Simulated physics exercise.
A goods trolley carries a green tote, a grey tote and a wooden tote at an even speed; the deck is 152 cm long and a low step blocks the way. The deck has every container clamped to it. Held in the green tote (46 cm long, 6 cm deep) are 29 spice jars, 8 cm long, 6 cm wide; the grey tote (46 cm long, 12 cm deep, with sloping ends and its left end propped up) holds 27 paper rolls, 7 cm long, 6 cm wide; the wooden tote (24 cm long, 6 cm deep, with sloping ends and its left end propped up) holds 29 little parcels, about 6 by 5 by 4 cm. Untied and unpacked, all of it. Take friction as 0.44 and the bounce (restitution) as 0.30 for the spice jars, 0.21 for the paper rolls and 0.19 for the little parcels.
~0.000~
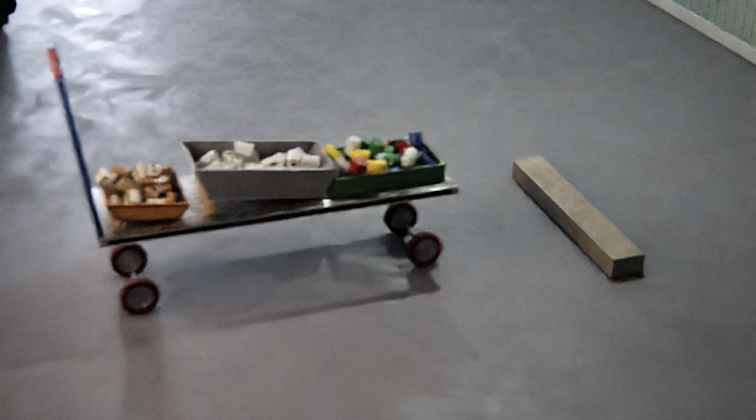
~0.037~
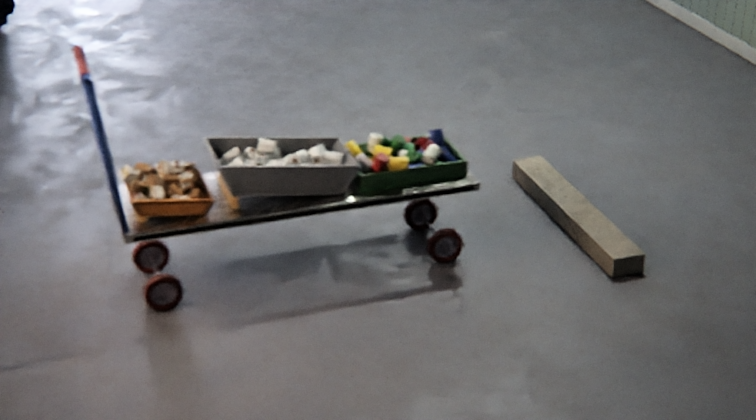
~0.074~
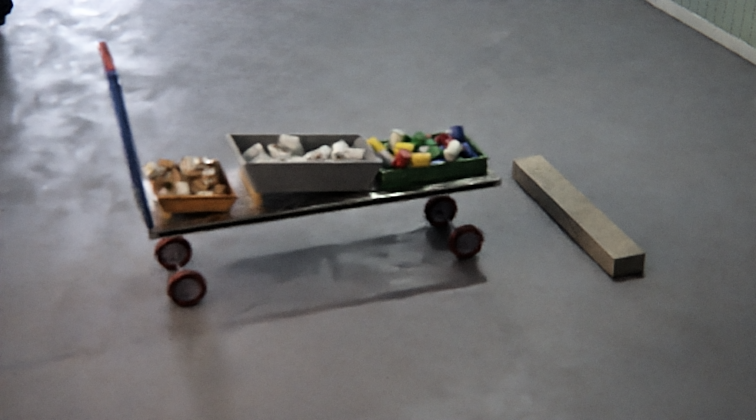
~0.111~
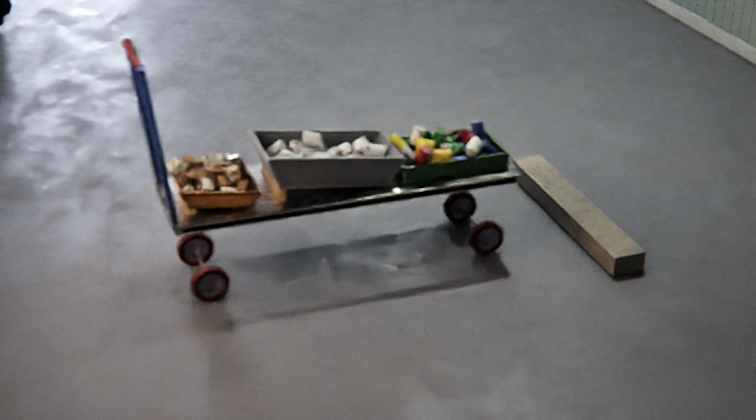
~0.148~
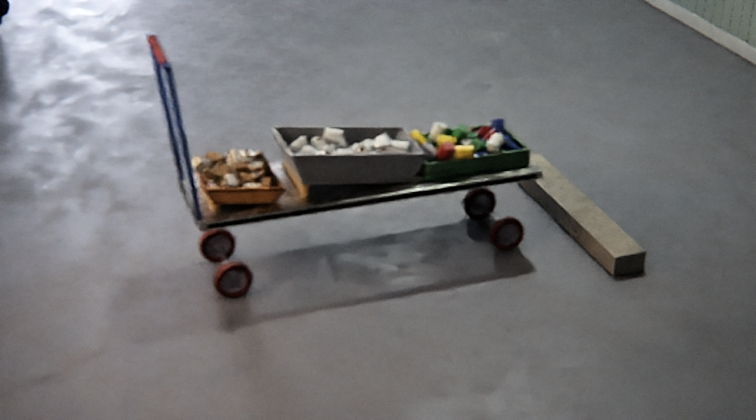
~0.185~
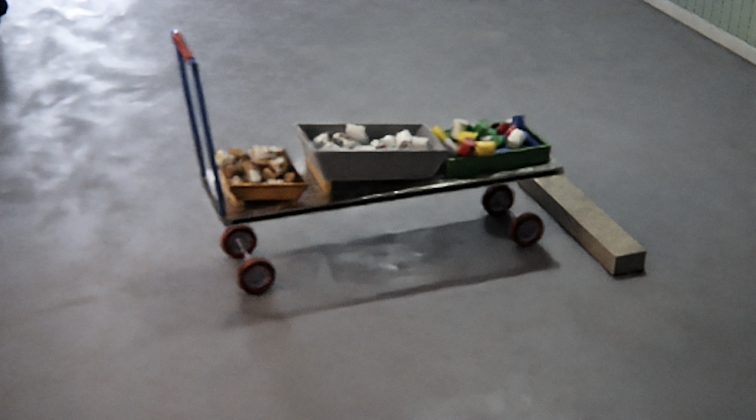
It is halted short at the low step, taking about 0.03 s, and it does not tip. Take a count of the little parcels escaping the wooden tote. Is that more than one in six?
Yes.
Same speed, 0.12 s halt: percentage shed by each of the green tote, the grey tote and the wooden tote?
In that case green tote 30, grey tote 10 and wooden tote 20 per cent.
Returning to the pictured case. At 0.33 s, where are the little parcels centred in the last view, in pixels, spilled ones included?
Centred roughly at (314, 154).
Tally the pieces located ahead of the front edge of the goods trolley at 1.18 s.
Close to 8.
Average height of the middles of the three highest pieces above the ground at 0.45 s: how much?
Roughly 64 centimetres.
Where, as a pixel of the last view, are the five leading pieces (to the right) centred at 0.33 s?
Close to (561, 121).
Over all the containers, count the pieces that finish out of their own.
Roughly 20 pieces.
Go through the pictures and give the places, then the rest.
In the first picture (we follow the rim corner now nearest the camera; the camera moves round a little), wooden tote at (108, 204); grey tote at (197, 170); 66 cm still to roll; nothing out yet.
The second picture shows wooden tote at (133, 201); grey tote at (221, 166); 56 cm still to roll.
The third picture shows wooden tote at (158, 197); grey tote at (245, 163); 46 cm still to roll.
The fourth picture shows wooden tote at (182, 193); grey tote at (269, 159); 36 cm still to roll.
The fifth picture shows wooden tote at (207, 189); grey tote at (293, 155); 26 cm still to roll.
The sixth picture shows wooden tote at (231, 185); grey tote at (316, 151); 16 cm still to roll; nothing out yet.
After 0.23 s, impact.
After 0.33 s, 2 of 29 out of the green tote, 0 of 27 out of the grey tote and 0 of 29 out of the wooden tote.
After 0.45 s, 6 of 29 out of the green tote, 2 of 27 out of the grey tote and 3 of 29 out of the wooden tote.
After 0.68 s, 9 of 29 out of the green tote, 3 of 27 out of the grey tote and 8 of 29 out of the wooden tote.
Final count (at 1.18 s), 9 of 29 out of the green tote, 3 of 27 out of the grey tote and 9 of 29 out of the wooden tote. Asked share, 9 of 29, 31 per cent.
